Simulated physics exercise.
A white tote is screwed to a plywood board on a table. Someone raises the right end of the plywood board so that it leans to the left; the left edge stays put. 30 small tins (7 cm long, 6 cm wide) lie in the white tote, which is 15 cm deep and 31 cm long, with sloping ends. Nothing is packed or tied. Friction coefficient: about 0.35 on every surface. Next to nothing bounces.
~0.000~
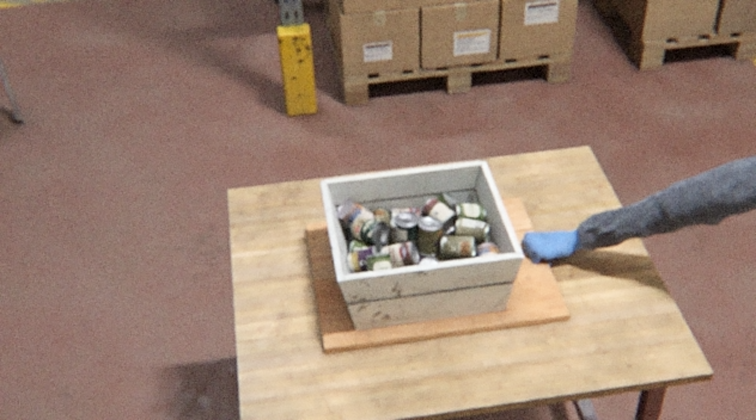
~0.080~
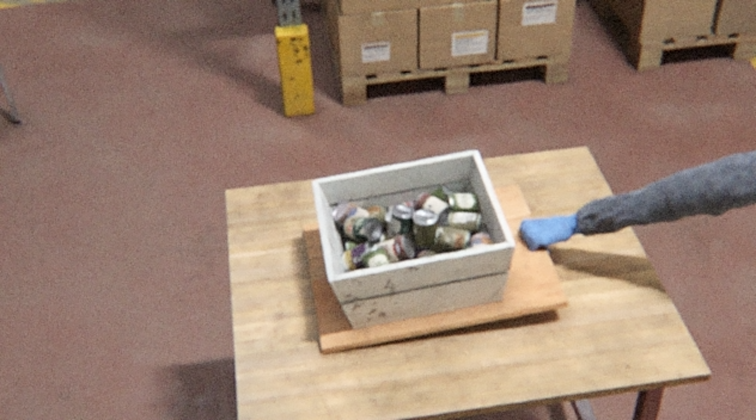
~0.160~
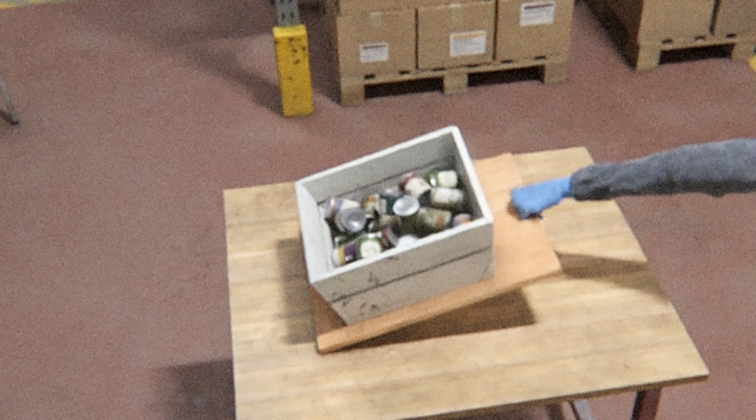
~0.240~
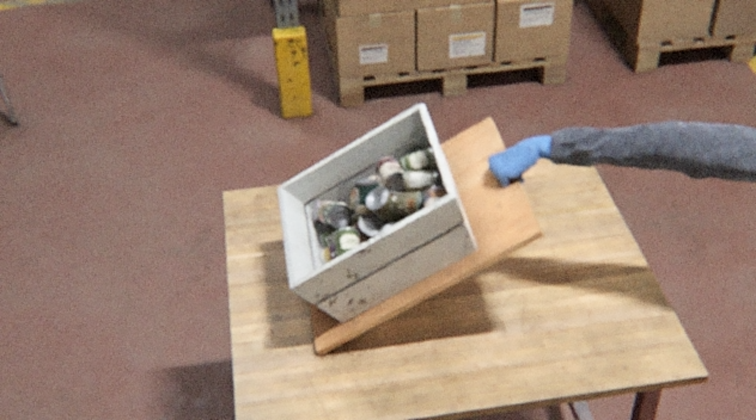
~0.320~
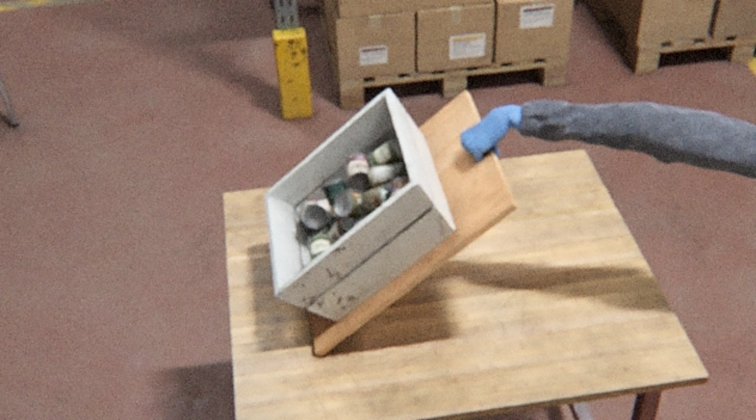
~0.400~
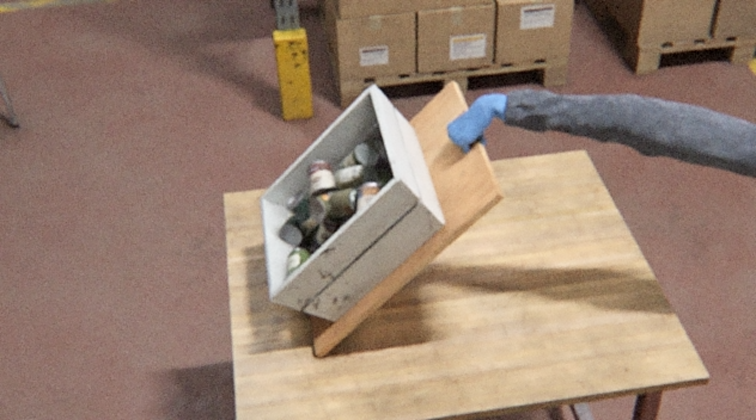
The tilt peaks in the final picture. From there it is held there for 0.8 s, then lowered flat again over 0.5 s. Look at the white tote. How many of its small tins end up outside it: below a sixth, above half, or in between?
It sheds less than a sixth of them.
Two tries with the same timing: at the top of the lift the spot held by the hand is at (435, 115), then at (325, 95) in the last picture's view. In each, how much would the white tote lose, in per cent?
White tote 30 then 90 per cent.
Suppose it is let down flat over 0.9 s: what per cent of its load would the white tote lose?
In that case white tote 10 per cent.
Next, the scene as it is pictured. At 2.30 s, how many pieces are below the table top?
About 2.
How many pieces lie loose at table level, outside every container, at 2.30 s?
Some 0 pieces.
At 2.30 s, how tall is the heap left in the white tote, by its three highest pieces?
Roughly 14 cm high.
After 0.70 s, tilt 45°; white tote 28 in, 2 out.
After 1.09 s, tilt 45°; white tote 28 in, 2 out.
After 1.62 s, tilt 3°; white tote 28 in, 2 out.
Final count (at 2.30 s), white tote 28 in, 2 out. Asked share, 2 of 30, 7 per cent.
